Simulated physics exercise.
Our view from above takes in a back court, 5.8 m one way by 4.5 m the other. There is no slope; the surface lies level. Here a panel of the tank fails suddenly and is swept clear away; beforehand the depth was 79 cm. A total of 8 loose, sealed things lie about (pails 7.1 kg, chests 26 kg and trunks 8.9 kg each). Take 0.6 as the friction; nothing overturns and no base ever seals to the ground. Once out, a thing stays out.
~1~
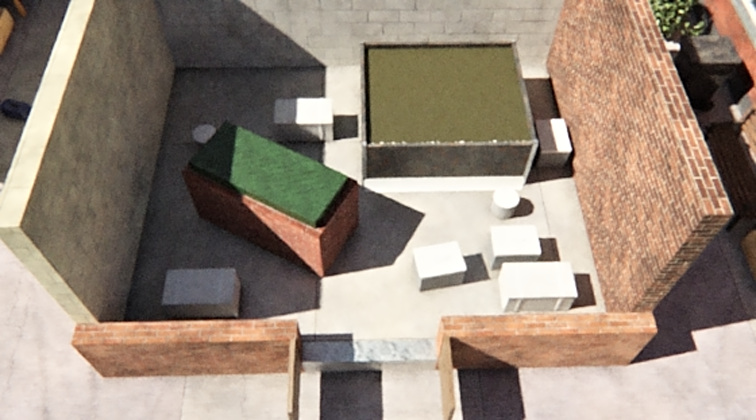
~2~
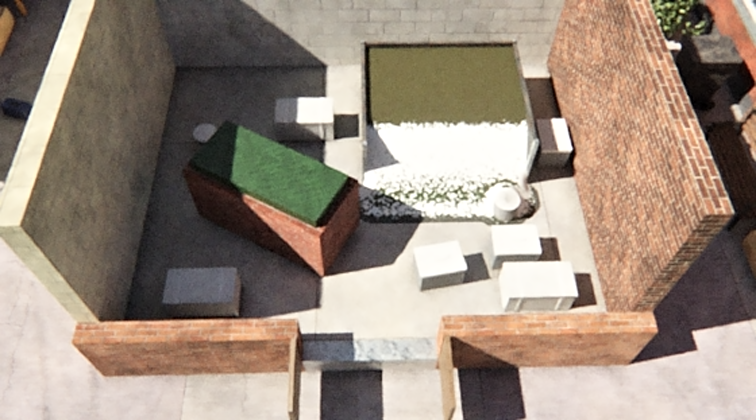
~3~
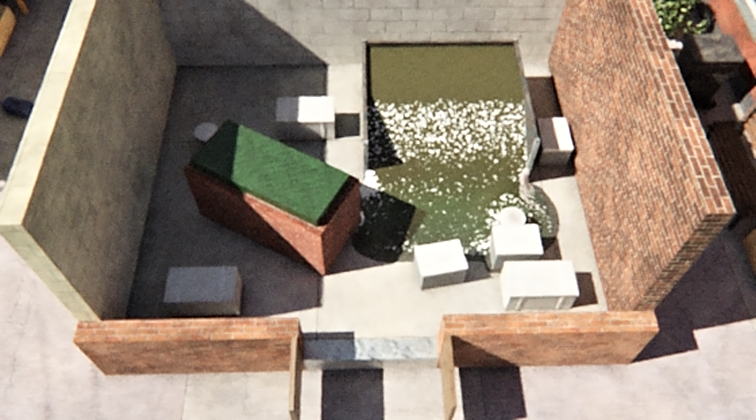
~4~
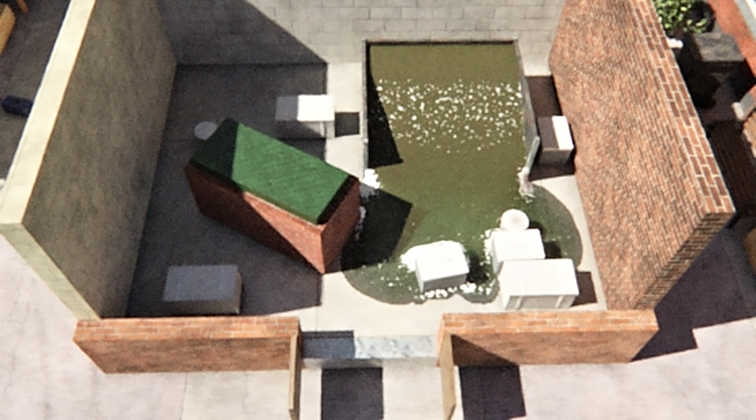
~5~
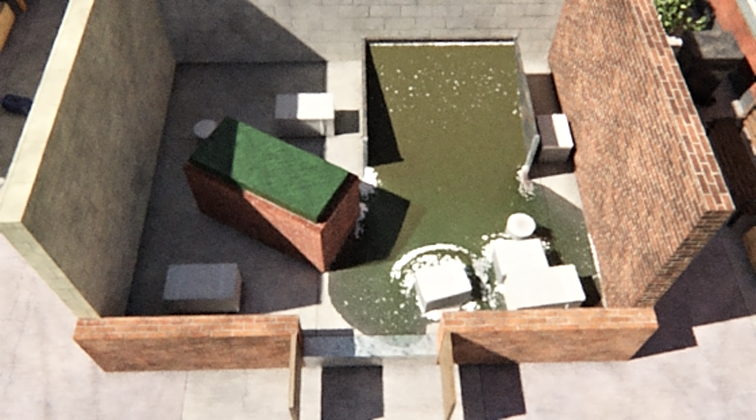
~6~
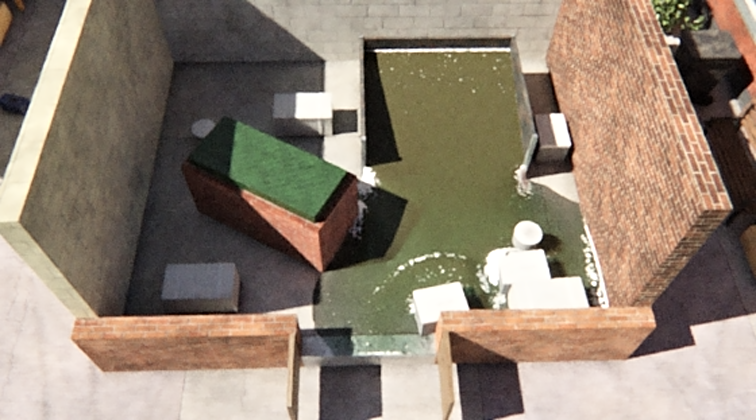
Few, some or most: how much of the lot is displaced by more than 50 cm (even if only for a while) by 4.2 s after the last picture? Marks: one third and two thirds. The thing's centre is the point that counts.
That comes to two thirds or more.
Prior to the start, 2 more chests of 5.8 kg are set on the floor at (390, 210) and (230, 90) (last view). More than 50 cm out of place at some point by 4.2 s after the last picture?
Respectively: Tops it; doesn't reach it.
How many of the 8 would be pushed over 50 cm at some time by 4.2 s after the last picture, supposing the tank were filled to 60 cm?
You'd get 6 in that case.
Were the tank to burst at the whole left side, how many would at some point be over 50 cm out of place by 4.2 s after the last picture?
In that case the number is 3.
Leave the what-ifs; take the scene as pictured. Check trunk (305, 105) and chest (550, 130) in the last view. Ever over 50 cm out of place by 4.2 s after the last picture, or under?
In turn: Under, over.
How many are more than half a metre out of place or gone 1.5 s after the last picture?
That would be 2.
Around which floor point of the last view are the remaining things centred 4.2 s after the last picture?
The centre is close to (376, 153).
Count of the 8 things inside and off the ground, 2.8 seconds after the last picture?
My tally comes to 4.
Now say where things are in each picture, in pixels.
In the first picture, a pail at (506, 197), on the bottom; a chest at (439, 259) rests on the ground; 3.9 m2 under water; 0 of 8 have shifted.
In the second picture, a pail at (507, 199) rests on the ground, 4 cm from its start; a chest at (440, 258) rests on the ground; 5.2 m2 under water; 0 of 8 have shifted.
In the third picture, a pail at (513, 218) rests on the ground, 35 cm from its start; a chest at (441, 257) rests on the ground; water covers 6.7 m2; 1 of 8 have shifted.
In the fourth picture, a pail at (515, 221) floats, 44 cm from its start; a chest at (441, 261) rests on the ground, 7 cm from its start; water covers 8.0 m2; 3 of 8 have shifted.
In the fifth picture, a pail at (521, 225), afloat, 56 cm from its start; a chest at (443, 280) rests on the ground, 35 cm from its start; 9.6 m2 under water; 4 of 8 have shifted.
In the sixth picture, a pail at (528, 233), afloat, 71 cm from its start; a chest at (441, 302), on the bottom, 64 cm from its start; 10.8 m2 under water; 4 of 8 have shifted.
Then, 0.4 s after the last picture 2 of 8 are over 50 cm from their spots; 3 afloat.
Then, 1.5 s after the last picture 2 of 8 are over 50 cm from their spots; 3 afloat.
Then, 2.8 s after the last picture 5 of 8 are over 50 cm from their spots; 4 afloat.
Then, 4.2 s after the last picture 6 of 8 are over 50 cm from their spots, and 6 have been at some point; 3 afloat.
